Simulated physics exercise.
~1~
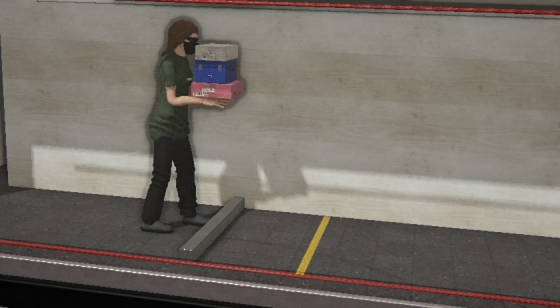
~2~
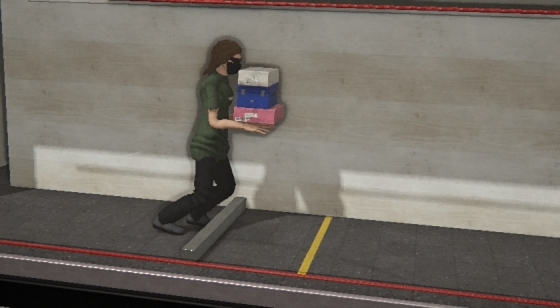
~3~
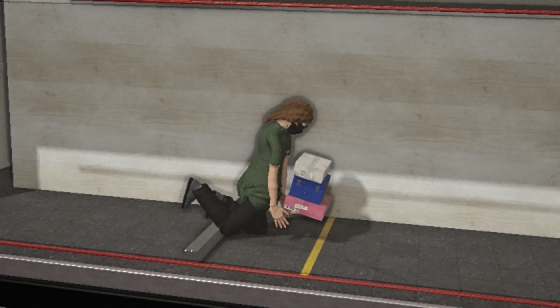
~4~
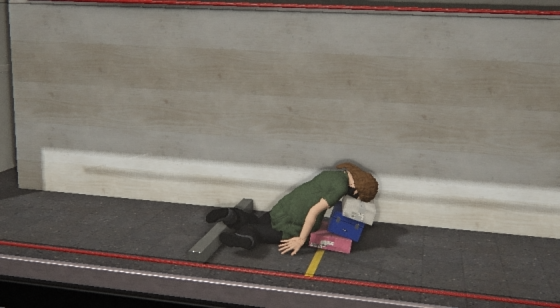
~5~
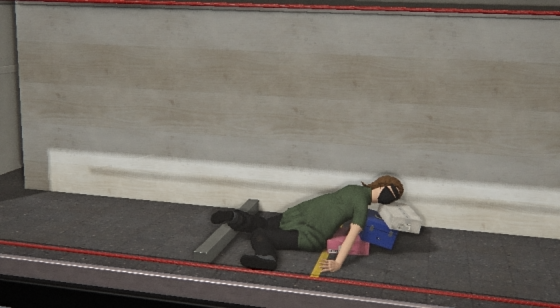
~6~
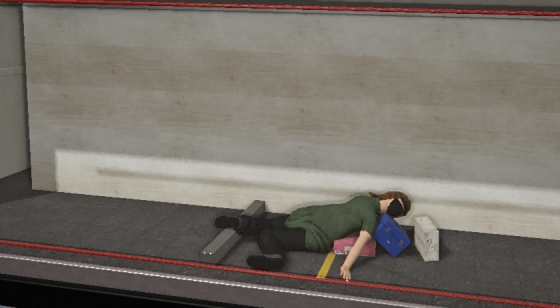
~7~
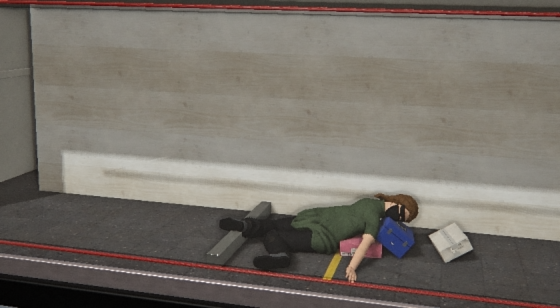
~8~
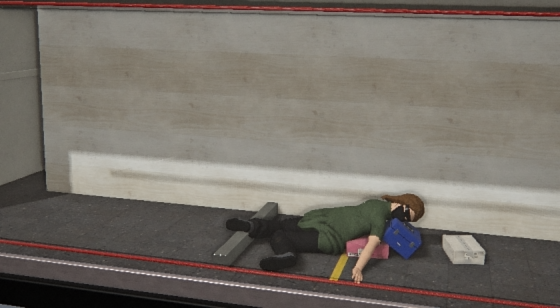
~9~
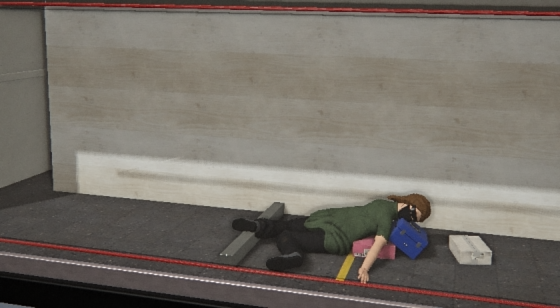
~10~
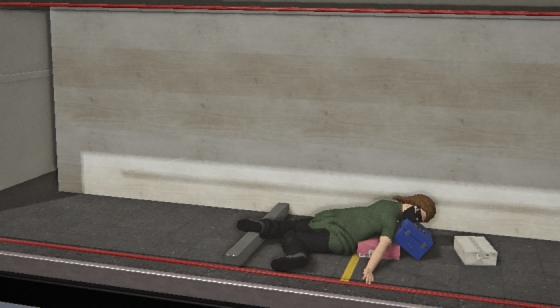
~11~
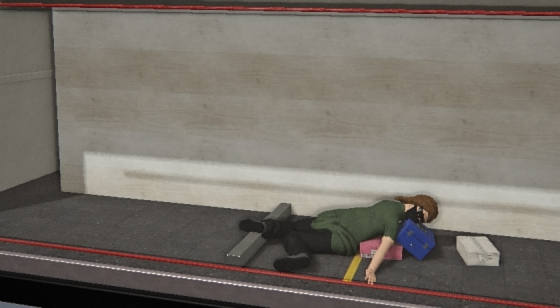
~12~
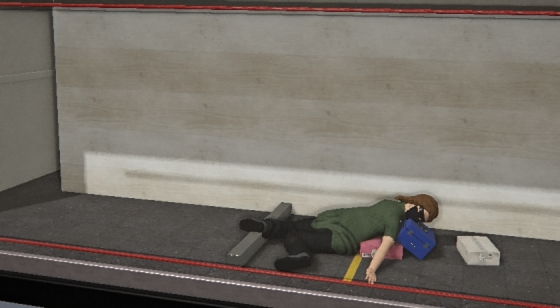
In a rail car, a traveller carrying three boxes pitches forward and sprawls across the yellow line.
